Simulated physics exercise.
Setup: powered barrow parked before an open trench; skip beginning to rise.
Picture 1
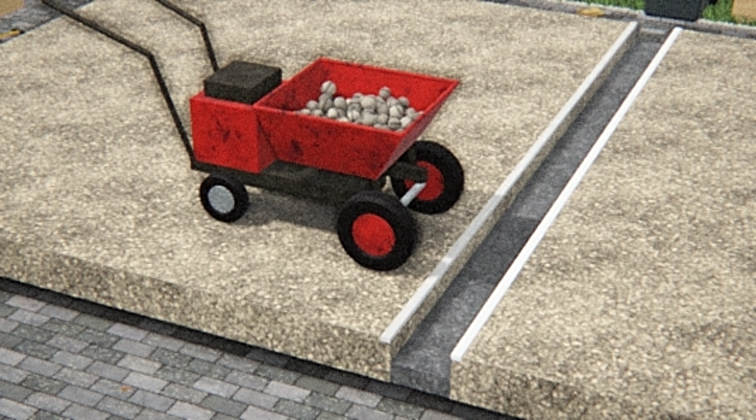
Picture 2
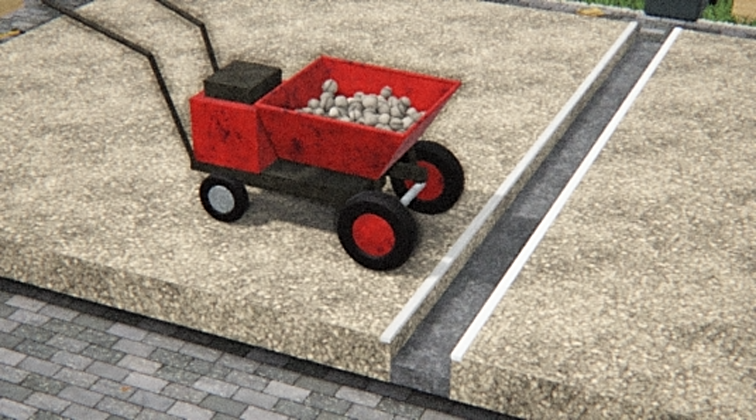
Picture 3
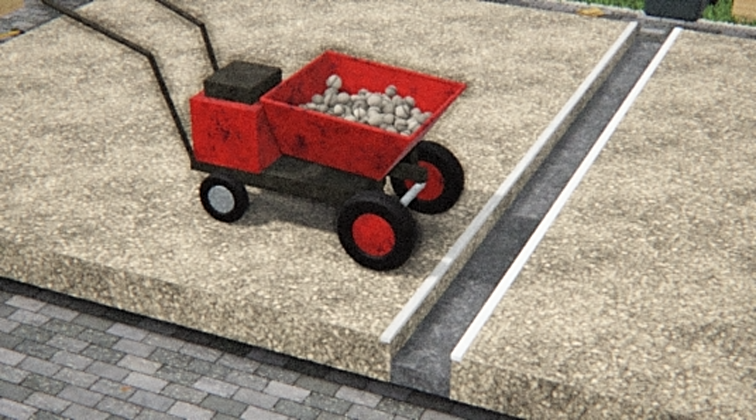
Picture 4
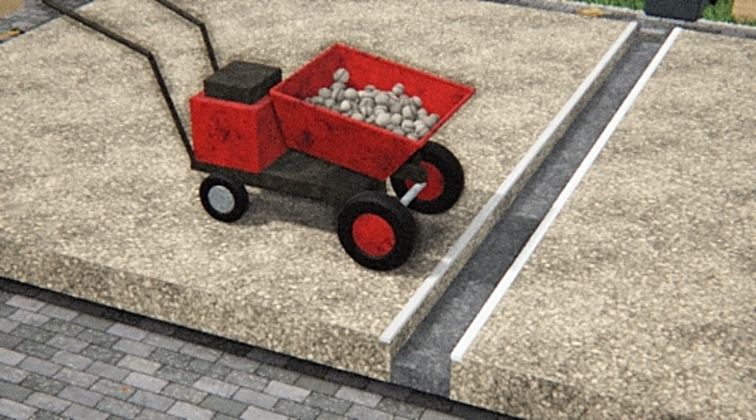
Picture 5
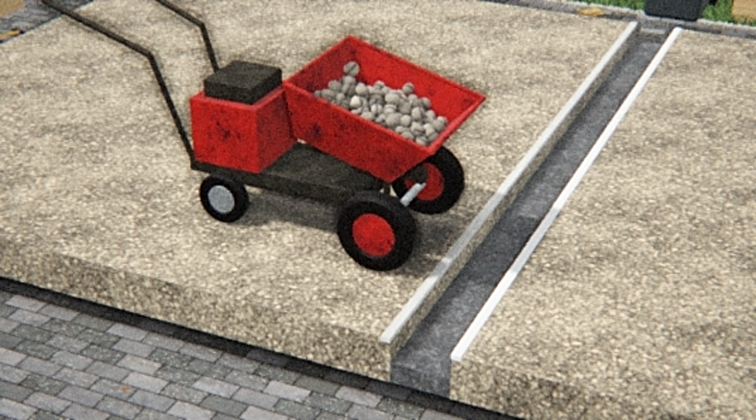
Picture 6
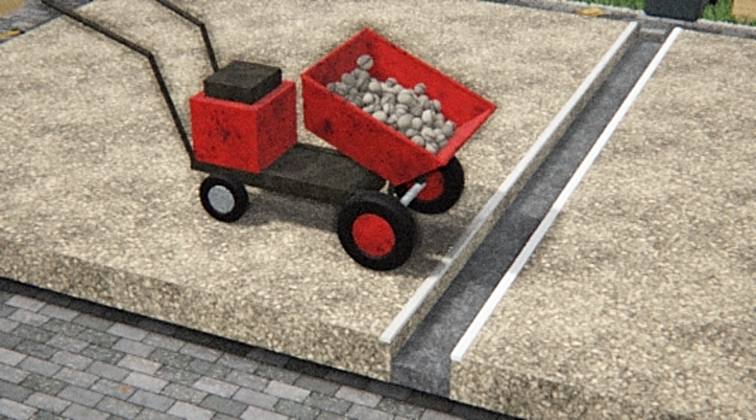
The footage shows a red powered barrow loaded with rounded pebbles standing on a pale gravelly slab beside a narrow, white-edged trench, its skip rising at the back and tilting steadily down toward the right while the wheels stay still.
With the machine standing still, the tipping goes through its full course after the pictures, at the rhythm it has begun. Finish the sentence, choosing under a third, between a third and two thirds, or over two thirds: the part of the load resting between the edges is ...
The part between the edges is under a third of the load.
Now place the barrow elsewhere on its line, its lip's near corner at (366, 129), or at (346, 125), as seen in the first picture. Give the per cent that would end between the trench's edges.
70 % and 90 %.
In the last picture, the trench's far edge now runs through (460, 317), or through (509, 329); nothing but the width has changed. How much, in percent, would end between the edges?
The share would be 0 % first and 60 % second.
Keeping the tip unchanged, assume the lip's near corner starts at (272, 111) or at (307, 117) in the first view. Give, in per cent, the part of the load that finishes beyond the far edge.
0 % and 0 %.
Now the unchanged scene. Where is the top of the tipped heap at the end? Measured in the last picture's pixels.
Around (539, 266).
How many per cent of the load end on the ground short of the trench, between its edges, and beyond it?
Short 0, between 10, beyond 80 per cent.
Soon after the last picture, skip tipped steeply; all in the skip.
A little later, skip tipped right over; most in the skip; about a quarter beyond it; a stray few falling.
Later still, skip tipped right over; a small part in the skip; a small part in or heaped over the trench; most beyond it.
At rest, skip tipped right over; a small part in the skip; a small part in or heaped over the trench; most beyond it.
